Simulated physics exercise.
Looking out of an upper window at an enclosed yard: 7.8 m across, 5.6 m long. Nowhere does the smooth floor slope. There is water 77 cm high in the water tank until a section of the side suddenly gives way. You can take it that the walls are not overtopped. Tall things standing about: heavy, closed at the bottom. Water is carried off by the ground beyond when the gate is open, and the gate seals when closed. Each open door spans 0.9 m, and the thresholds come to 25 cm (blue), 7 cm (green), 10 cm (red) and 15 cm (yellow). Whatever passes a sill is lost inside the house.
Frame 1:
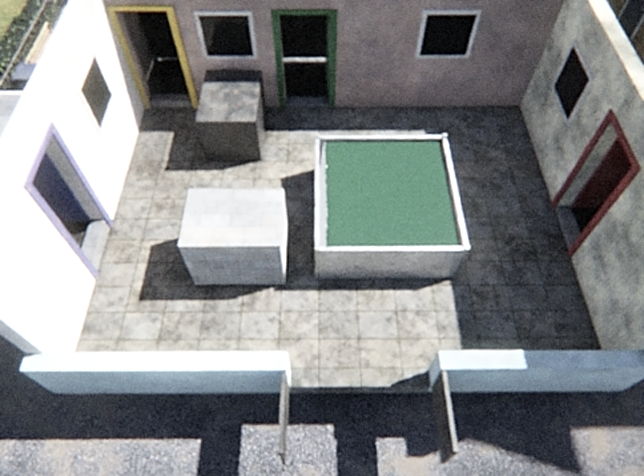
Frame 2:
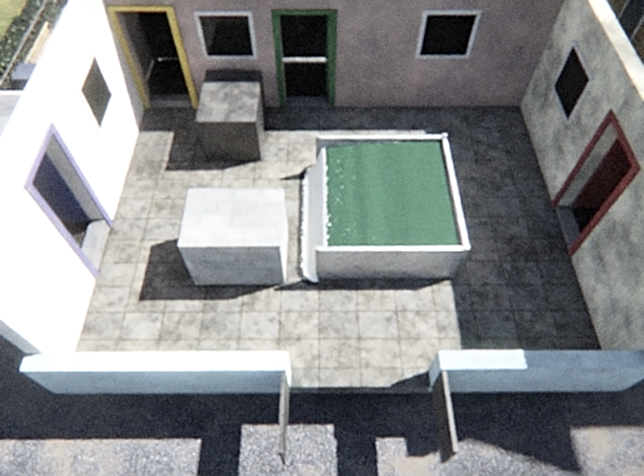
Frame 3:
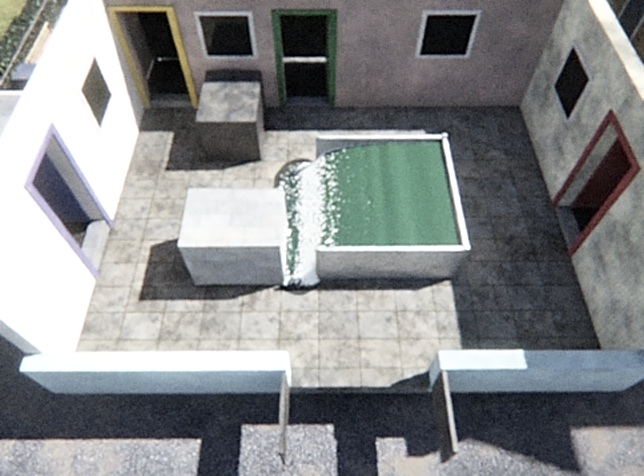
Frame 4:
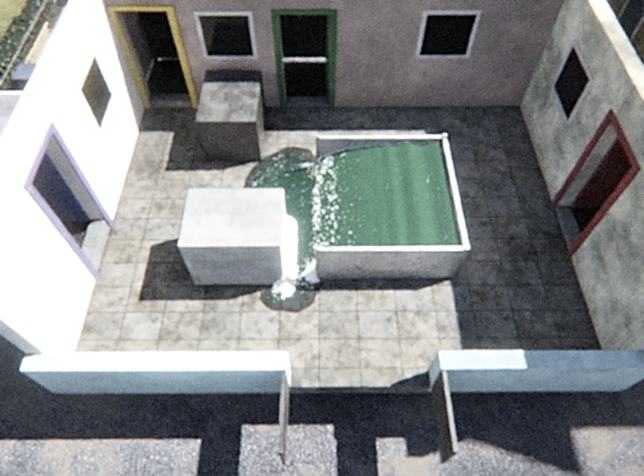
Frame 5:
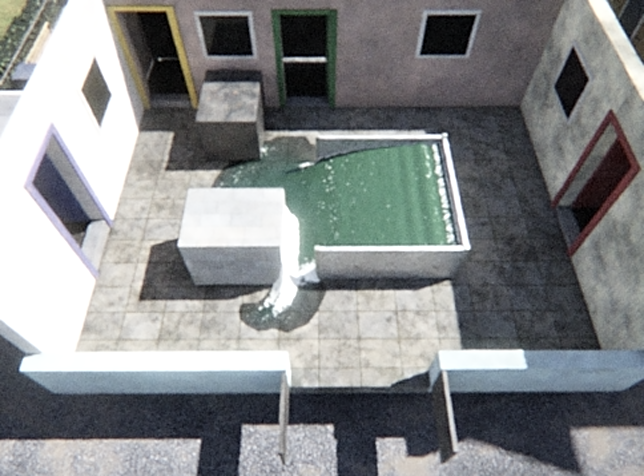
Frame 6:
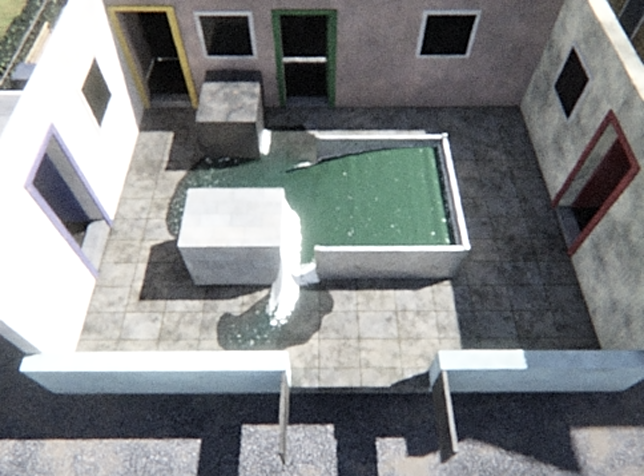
In a walled yard seen from above, the left side of a tank of green water gave way, and water poured out against a pale block, then spread around both sides across the tiled floor.
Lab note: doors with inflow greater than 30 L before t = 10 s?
At the end, blue door: The total remains smaller than the cap; green door: The total grows larger than the cap; red door: The total remains smaller than the cap; yellow door: The total grows larger than the cap.
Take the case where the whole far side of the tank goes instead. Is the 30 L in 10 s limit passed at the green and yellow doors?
Against that limit the green door gives a greater amount and the yellow door gives a lower amount.
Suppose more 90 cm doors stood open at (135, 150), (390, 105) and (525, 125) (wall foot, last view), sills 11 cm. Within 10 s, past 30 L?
Well, the first is on the high side, the second is on the low side, and the third is on the low side.
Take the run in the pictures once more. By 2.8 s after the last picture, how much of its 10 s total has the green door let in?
Some 55 per cent by then.
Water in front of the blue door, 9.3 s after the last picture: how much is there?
Depth: ~ 10.0 cm.
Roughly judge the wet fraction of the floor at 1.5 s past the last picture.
Covered: Roughly 45 %.
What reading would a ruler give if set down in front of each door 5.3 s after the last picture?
In centimetres - blue: 13, green: 8, red: 0, yellow: 15.
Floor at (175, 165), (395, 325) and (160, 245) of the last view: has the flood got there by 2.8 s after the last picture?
Status of the three spots: Inundated, free of it, inundated.
Then, 0.7 s after the last picture water covers 30 % of the floor and is deepest (51 cm) near (297, 254); blue door 16 cm at the sill, 0 L in, green door not reached, red door not reached, yellow door not reached.
Then, 1.5 s after the last picture water covers 45 % of the floor and is deepest (46 cm) near (132, 188); blue door 23 cm at the sill, 1 L in, green door 12 cm at the sill, 3 L in, red door not reached, yellow door 15 cm at the sill, 13 L in.
Then, 2.8 s after the last picture water covers 55 % of the floor and is deepest (34 cm) near (215, 107); blue door 17 cm at the sill, 4 L in, green door 13 cm at the sill, 44 L in, red door not reached, yellow door 27 cm at the sill, 124 L in.
Then, 5.3 s after the last picture water covers 80 % of the floor and is deepest (22 cm) near (70, 371); blue door 13 cm at the sill, 4 L in, green door 8 cm at the sill, 72 L in, red door not reached, yellow door 15 cm at the sill, 190 L in.
Then, 9.3 s after the last picture water covers 100 % of the floor and is deepest (14 cm) near (605, 368); blue door 10 cm at the sill, 4 L in, green door 8 cm at the sill, 79 L in, red door 8 cm at the sill, 0 L in, yellow door 10 cm at the sill, 191 L in.
